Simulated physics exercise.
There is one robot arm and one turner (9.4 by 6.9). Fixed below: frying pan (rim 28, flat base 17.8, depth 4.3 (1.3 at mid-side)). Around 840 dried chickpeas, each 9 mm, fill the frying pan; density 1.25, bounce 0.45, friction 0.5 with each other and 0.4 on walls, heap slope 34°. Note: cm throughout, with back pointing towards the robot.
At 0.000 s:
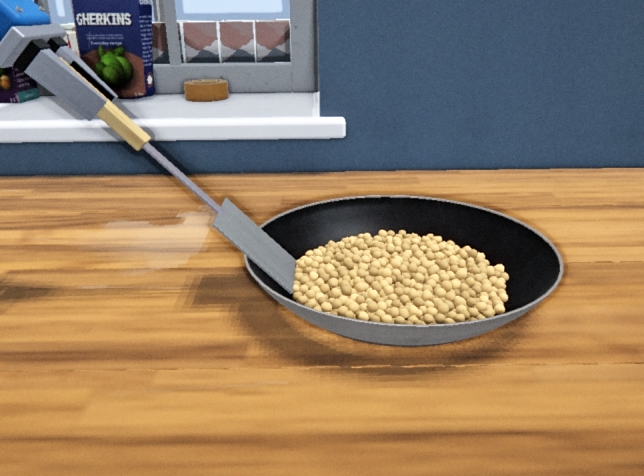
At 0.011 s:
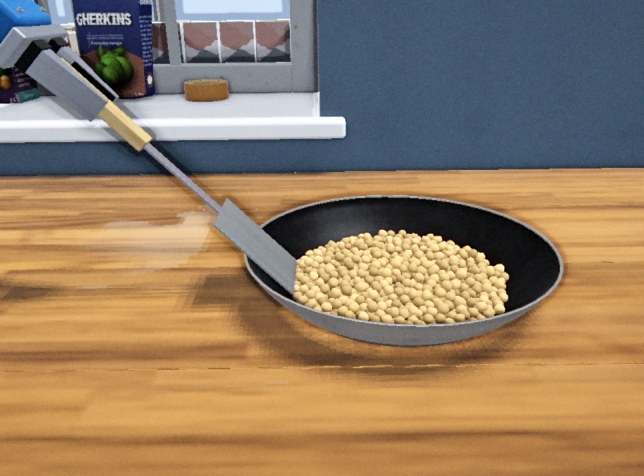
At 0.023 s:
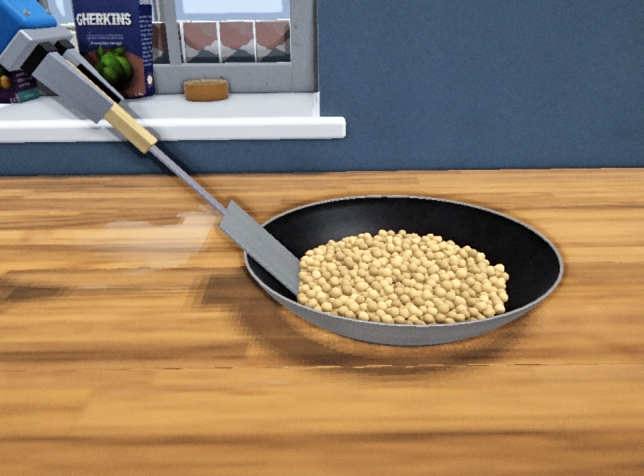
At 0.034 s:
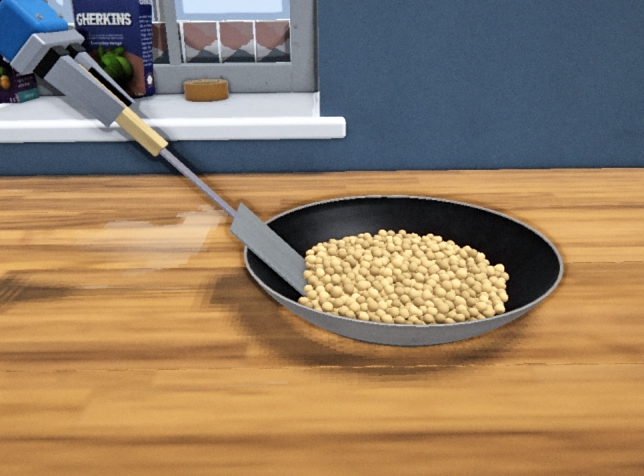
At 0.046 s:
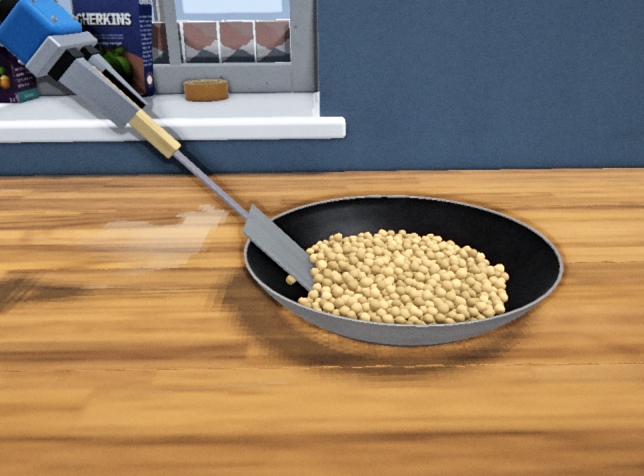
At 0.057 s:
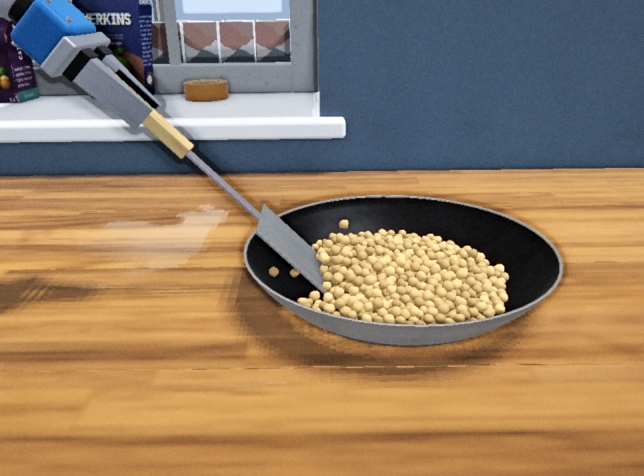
A robot arm's turner slid slowly rightward into the edge of a heap of chickpeas in a black frying pan, nudging the pile and knocking a few loose around the blade.
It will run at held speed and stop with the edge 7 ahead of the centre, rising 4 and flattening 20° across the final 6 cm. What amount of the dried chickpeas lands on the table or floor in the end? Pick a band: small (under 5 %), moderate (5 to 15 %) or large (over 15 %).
The share is moderate, 5 to 15 %.
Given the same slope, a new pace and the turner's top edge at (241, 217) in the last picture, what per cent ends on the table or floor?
Some 0 per cent.
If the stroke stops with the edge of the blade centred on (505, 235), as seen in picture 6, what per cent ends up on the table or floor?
I'd put it near 15 per cent.
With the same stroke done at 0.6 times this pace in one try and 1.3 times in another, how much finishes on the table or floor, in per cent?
I'd say near 0 and then near 15 per cent.
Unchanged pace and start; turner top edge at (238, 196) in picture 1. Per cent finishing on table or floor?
About 10 per cent.
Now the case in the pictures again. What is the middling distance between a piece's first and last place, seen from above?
The value is roughly 3 cm.
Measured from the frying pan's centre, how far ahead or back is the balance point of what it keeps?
It rests close to 4.0 centimetres ahead of centre.
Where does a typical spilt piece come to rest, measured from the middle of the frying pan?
I'd say some 36 centimetres, give or take.
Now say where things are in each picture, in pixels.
The first frame shows the turner top edge at (219, 211), sloping 46°; upper third of the load around (398, 269), from x 295 to 505, top at y 235; 843 in the frying pan.
The second frame shows the turner top edge at (220, 211), sloping 46°; upper third of the load around (398, 269), from x 295 to 505, top at y 235.
The third frame shows the turner top edge at (225, 213), sloping 46°; upper third of the load around (397, 268), from x 300 to 505, top at y 235.
The fourth frame shows the turner top edge at (235, 216), sloping 46°; upper third of the load around (391, 268), from x 305 to 505, top at y 235.
The fifth frame shows the turner top edge at (248, 217), sloping 46°; upper third of the load around (387, 265), from x 290 to 505, top at y 235.
The sixth frame shows the turner top edge at (260, 218), sloping 46°; upper third of the load around (382, 265), from x 275 to 505, top at y 225; 843 in the frying pan.
After 0.10 s, sloping 46°, highest piece 9 above the table; 842 in the frying pan, 1 on the blade or in flight.
After 0.15 s, sloping 40°, highest piece 10 above the table; 840 in the frying pan, 3 on the blade or in flight.
After 0.37 s, sloping 26°, highest piece 5 above the table; 758 in the frying pan, 78 on the table or floor, 7 on the blade or in flight.
After 1.42 s, sloping 26°, highest piece 5 above the table; 758 in the frying pan, 85 on the table or floor.
In the end, 758 in the frying pan, 85 on the table or floor. That is 10 % on the table or floor.
